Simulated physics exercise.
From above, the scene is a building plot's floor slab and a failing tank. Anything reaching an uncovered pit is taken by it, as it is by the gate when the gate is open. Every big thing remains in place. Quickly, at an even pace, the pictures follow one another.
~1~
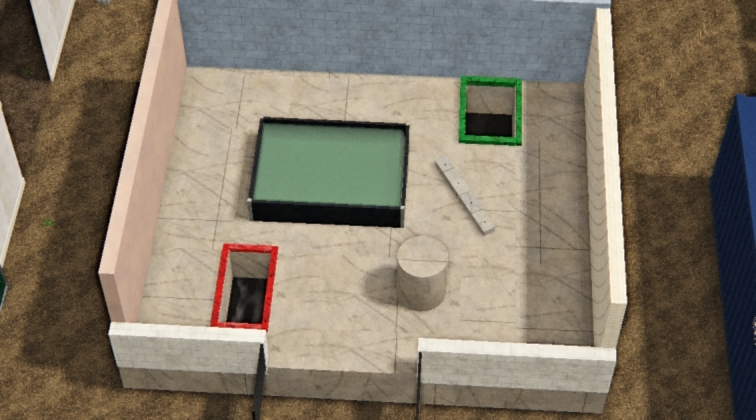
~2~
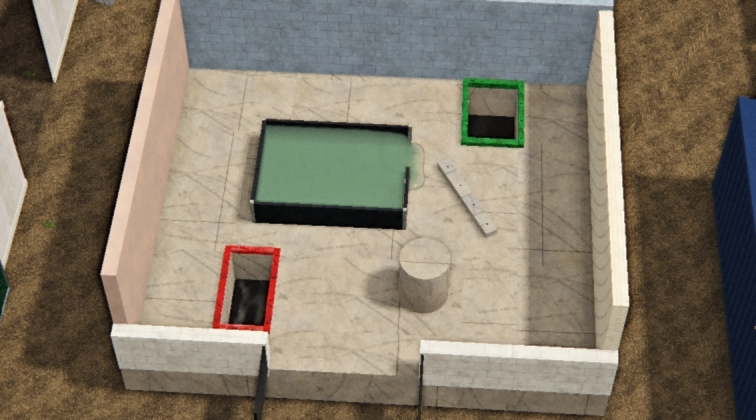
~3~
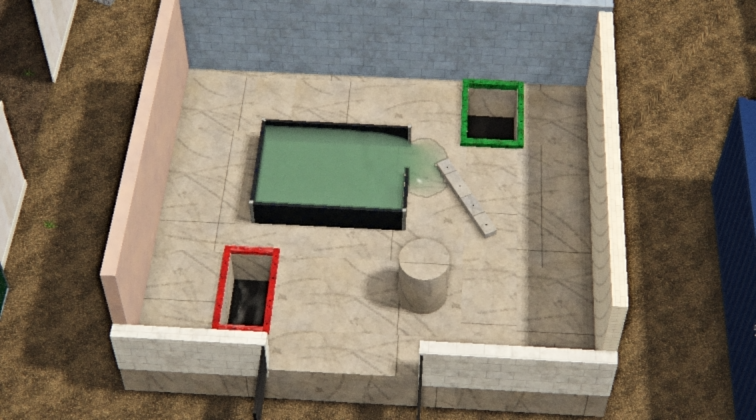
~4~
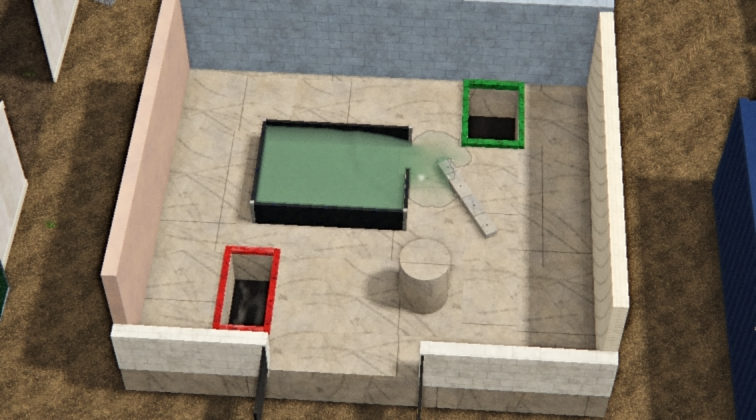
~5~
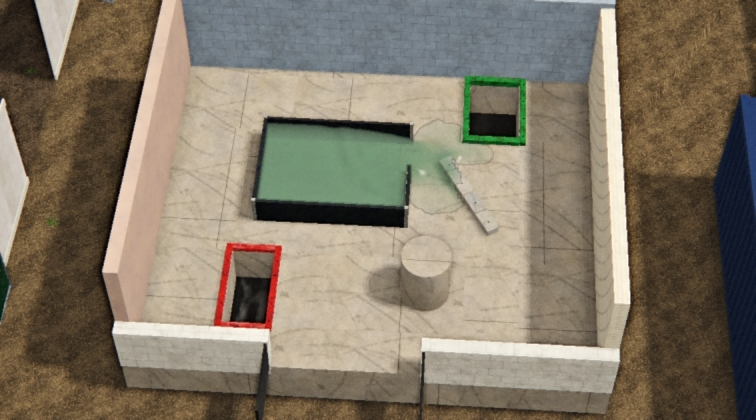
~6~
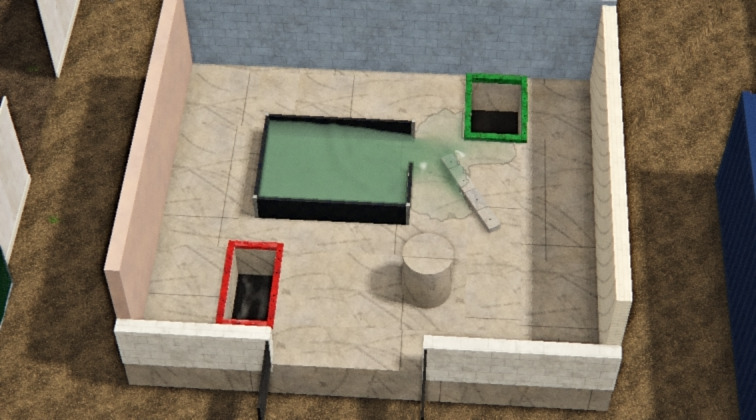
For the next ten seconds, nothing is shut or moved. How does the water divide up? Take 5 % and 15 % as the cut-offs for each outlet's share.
In the end, the gate ends up with less than 5 %, the green pit ends up with 5 to 15 %, the red pit ends up with less than 5 %.
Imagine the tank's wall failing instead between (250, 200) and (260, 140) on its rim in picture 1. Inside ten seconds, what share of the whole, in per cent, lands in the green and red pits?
The green pit takes 0 per cent and the red pit 12 per cent.
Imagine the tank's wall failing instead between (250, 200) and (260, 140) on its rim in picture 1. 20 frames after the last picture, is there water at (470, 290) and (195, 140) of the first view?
Result, point by point: Unwetted; inundated.
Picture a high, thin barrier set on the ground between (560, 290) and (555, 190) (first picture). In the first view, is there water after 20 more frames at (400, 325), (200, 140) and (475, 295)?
Point by point: First spared, next spared, last swamped.
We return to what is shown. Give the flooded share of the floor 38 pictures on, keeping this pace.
I'd say 60 per cent.
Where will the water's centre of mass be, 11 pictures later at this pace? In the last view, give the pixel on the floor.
I'd say around (372, 175).
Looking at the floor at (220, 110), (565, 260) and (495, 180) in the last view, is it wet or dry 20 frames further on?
Taking them as listed, I'd call them high and dry, soaked through and soaked through.
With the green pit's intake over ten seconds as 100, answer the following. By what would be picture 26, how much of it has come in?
Around 70 %.
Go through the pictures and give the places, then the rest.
The water tank at (331, 165) is whole and still, in the first picture.
Water pours out at (407, 162) and has run to (416, 146), in the second picture.
Water pours out at (406, 163) and has run to (439, 188), in the third picture.
Water pours out at (407, 163) and has run to (467, 157), in the fourth picture.
The front is at (488, 153), out from the gap at (408, 160), in the fifth picture.
The front is at (509, 143), out from the gap at (410, 157), in the sixth picture.
A moment on, water covers 15 % of the floor; the gate 0 %, the green pit 1 %, the red pit 0 %.
Next, water covers 25 % of the floor; the gate 0 %, the green pit 3 %, the red pit 0 %.
Then, water covers 40 % of the floor; the gate 0 %, the green pit 5 %, the red pit 0 %.
Later, water covers 60 % of the floor; the gate 0 %, the green pit 7 %, the red pit 0 %.
In the end, water covers 80 % of the floor; the gate 3 %, the green pit 8 %, the red pit 0 %.
